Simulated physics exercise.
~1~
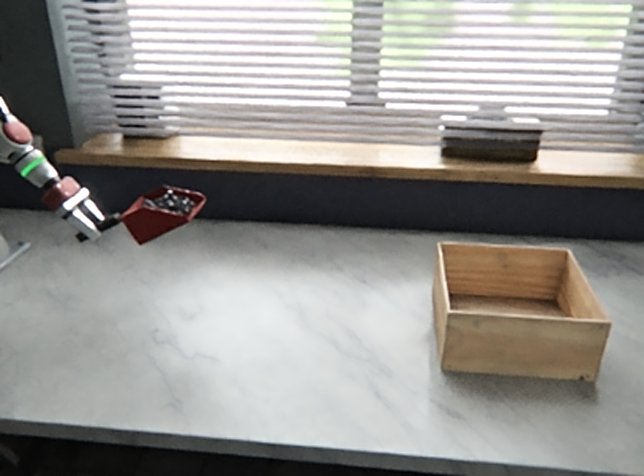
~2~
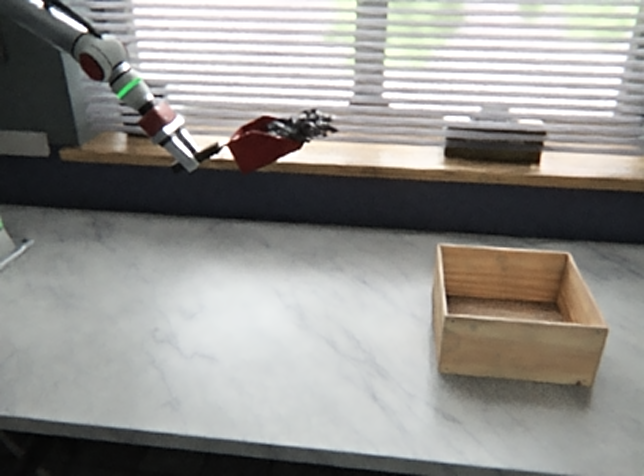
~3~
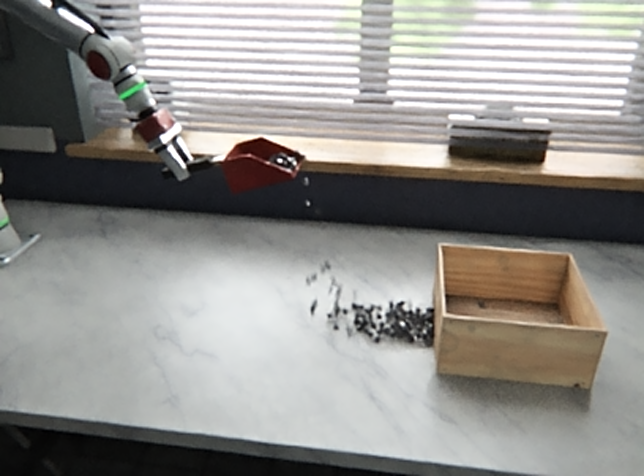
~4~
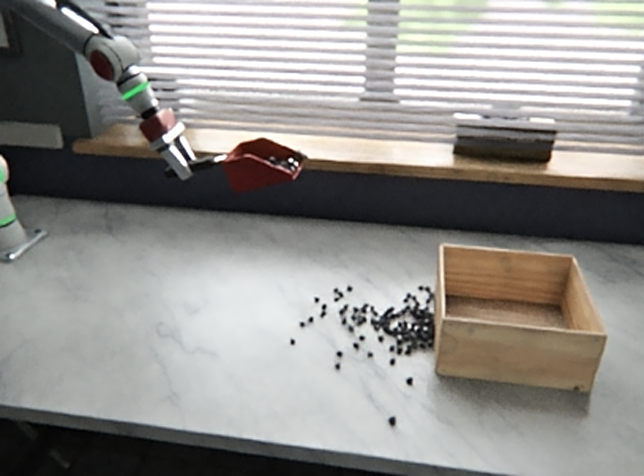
On a marble counter by a window, a robot arm swings a red scoop rightward, spilling dark pebbles beside a wooden box.
